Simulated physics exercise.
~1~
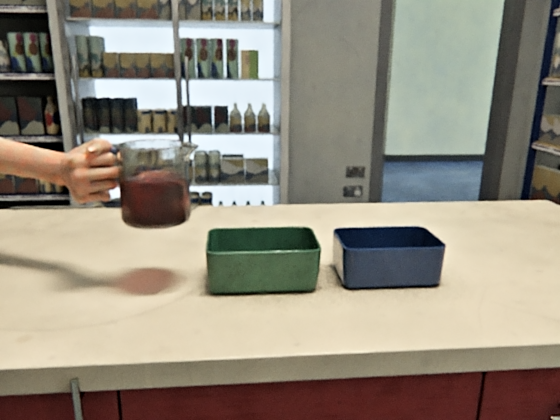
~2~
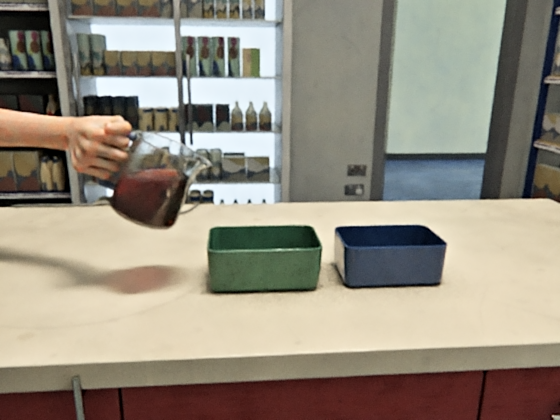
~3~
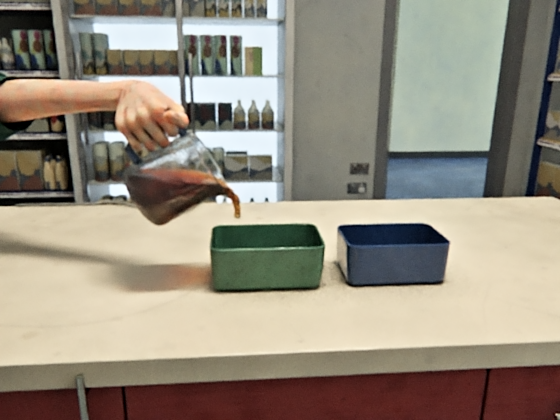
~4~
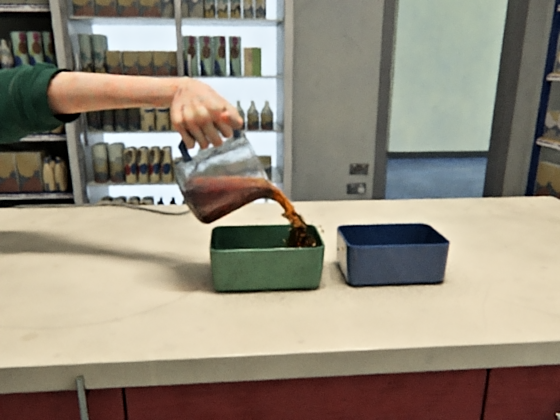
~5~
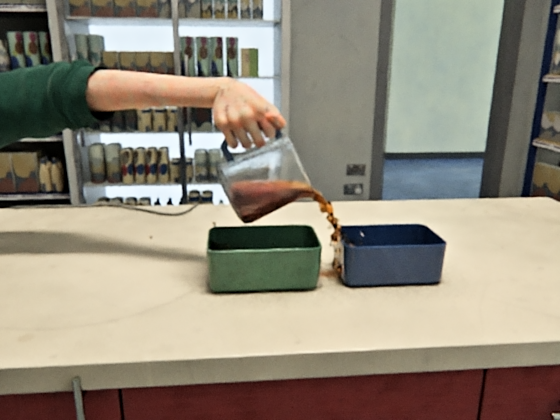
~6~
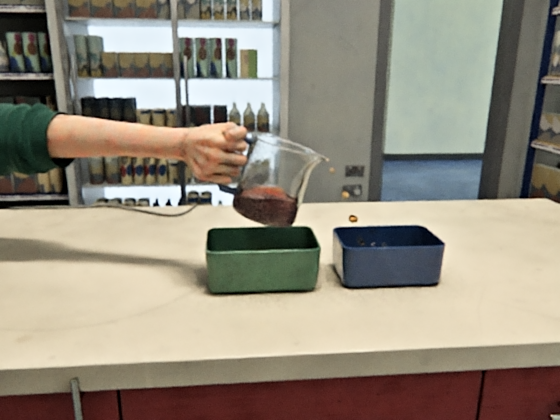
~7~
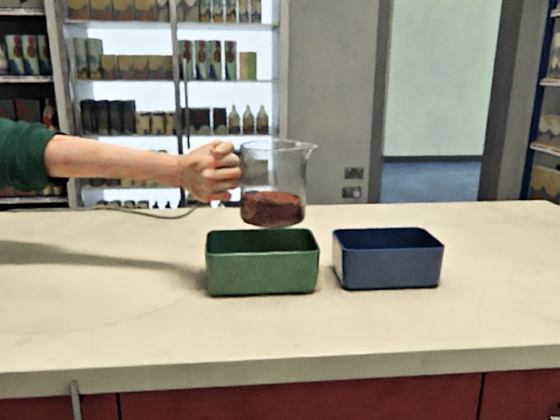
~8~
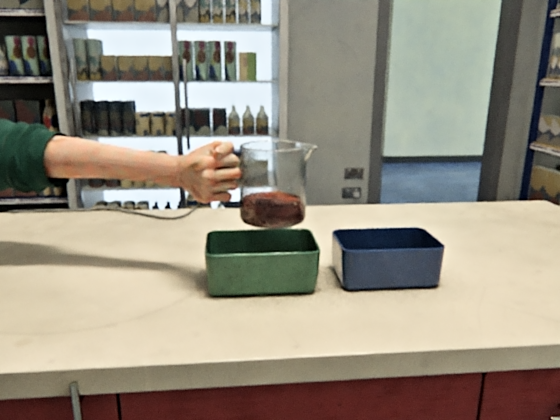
A glass jug of brown tea, held by a hand reaching in from the left, moves over a pale counter toward two empty food boxes, one green and one blue. The hand tips the jug steadily until tea begins to stream from its spout into the green box on the left. Still pouring, the jug travels right, and the stream crosses the gap between the boxes toward the blue one. The hand then turns the jug upright as a few last drops fall near the blue box. Finally, the jug is held still above the boxes, with some tea left inside.
